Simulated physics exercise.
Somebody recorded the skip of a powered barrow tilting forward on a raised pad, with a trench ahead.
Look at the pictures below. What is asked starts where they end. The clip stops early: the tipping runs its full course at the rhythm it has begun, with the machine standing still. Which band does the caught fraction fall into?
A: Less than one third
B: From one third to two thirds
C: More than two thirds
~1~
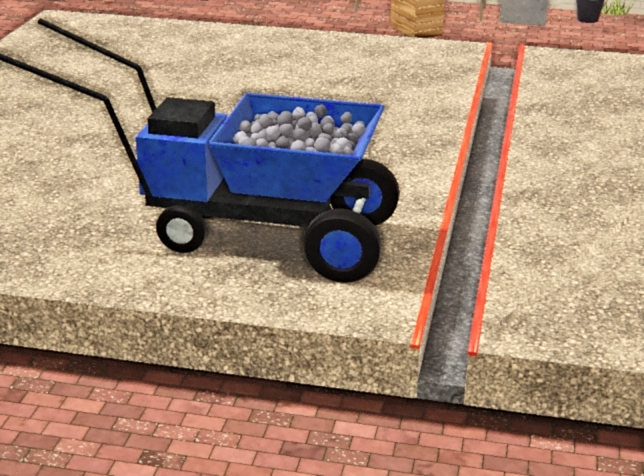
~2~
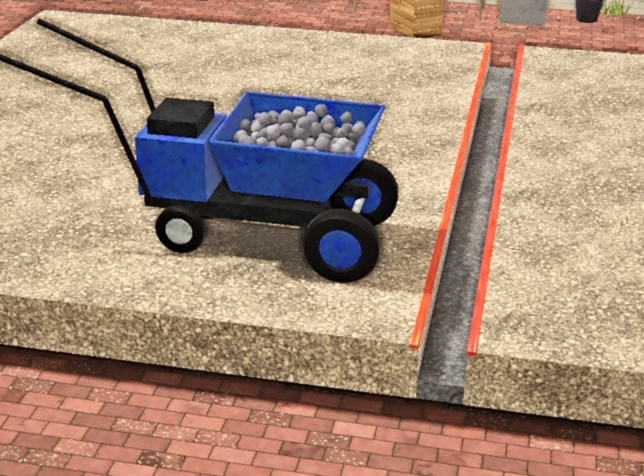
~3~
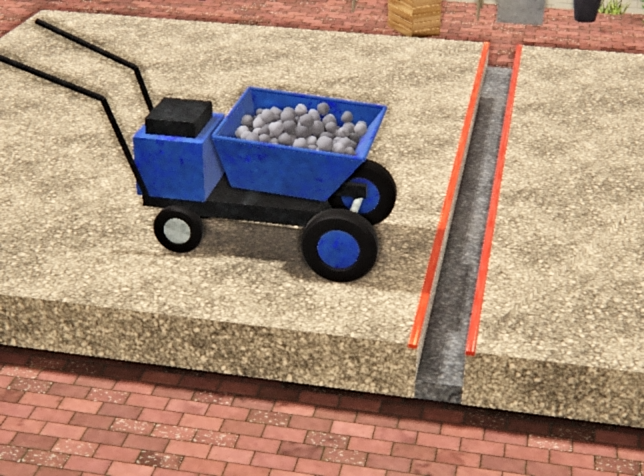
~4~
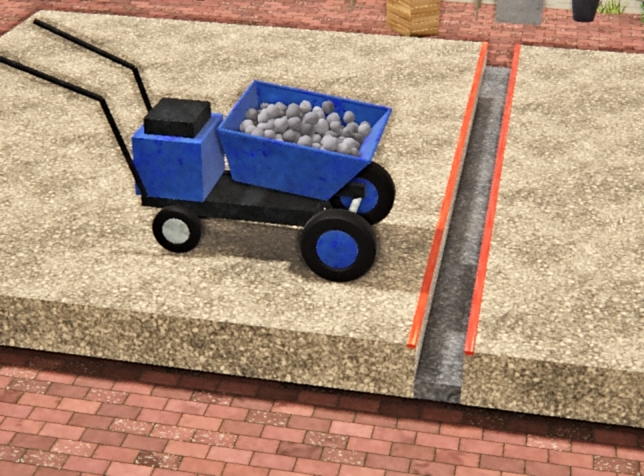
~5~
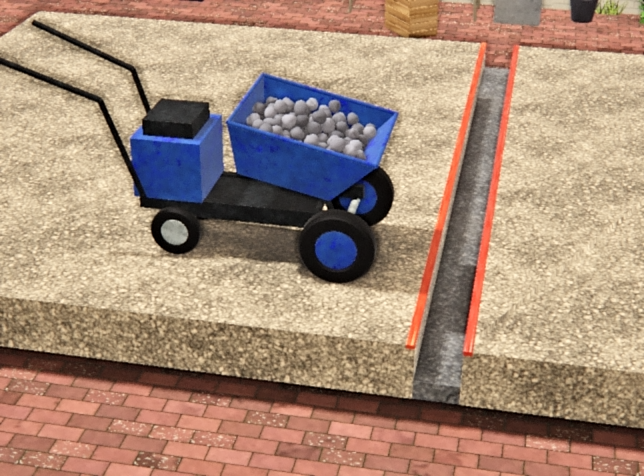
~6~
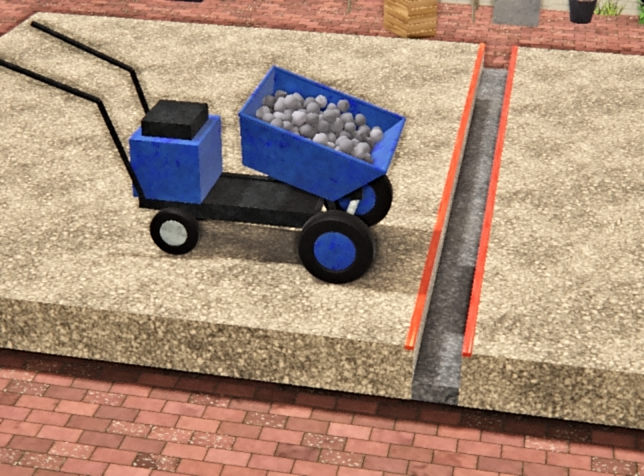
The answer is B.
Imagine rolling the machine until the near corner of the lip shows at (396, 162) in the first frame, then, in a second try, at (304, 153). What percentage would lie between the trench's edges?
You'd see around 10 per cent the first time and around 60 per cent the second.
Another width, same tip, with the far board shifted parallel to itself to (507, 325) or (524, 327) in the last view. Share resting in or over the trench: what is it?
About 90 and 100 per cent.
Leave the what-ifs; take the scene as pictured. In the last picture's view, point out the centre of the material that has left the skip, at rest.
At about (471, 264).
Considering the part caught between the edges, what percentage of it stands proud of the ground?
About 15 per cent.
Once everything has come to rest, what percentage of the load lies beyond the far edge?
I'd estimate about 40 per cent of the load.
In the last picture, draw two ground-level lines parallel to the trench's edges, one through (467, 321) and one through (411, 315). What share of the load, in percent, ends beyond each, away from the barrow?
40 % and 100 %.
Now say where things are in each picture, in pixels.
Lip of the skip at (360, 158), level; top of the load at (291, 134), round cobbles; first edge of the trench at (423, 314); far edge at (478, 320), the trench under half as wide as the skip, and about as deep as wide, in the first frame.
Lip of the skip at (361, 159), level; top of the load at (291, 133), in the second frame.
Lip of the skip at (363, 160), tipped barely; top of the load at (282, 127), in the third frame.
Lip of the skip at (369, 162), tipped a little; top of the load at (286, 123), in the fourth frame.
Lip of the skip at (376, 166), tipped a little; top of the load at (281, 121), in the fifth frame.
Lip of the skip at (385, 172), tipped clearly; top of the load at (290, 116); first edge of the trench at (417, 315); far edge at (472, 321), in the sixth frame.
Soon, skip tipped steeply; all in the skip.
A while on, skip tipped right over; nearly all in the skip; a stray few in or heaped over the trench; a stray few beyond it; a small part falling.
Towards the end, skip tipped right over; about a third in the skip; about a quarter in or heaped over the trench; about a third beyond it; a small part falling.
Finally, skip tipped right over; about two thirds in or heaped over the trench; about a third beyond it.
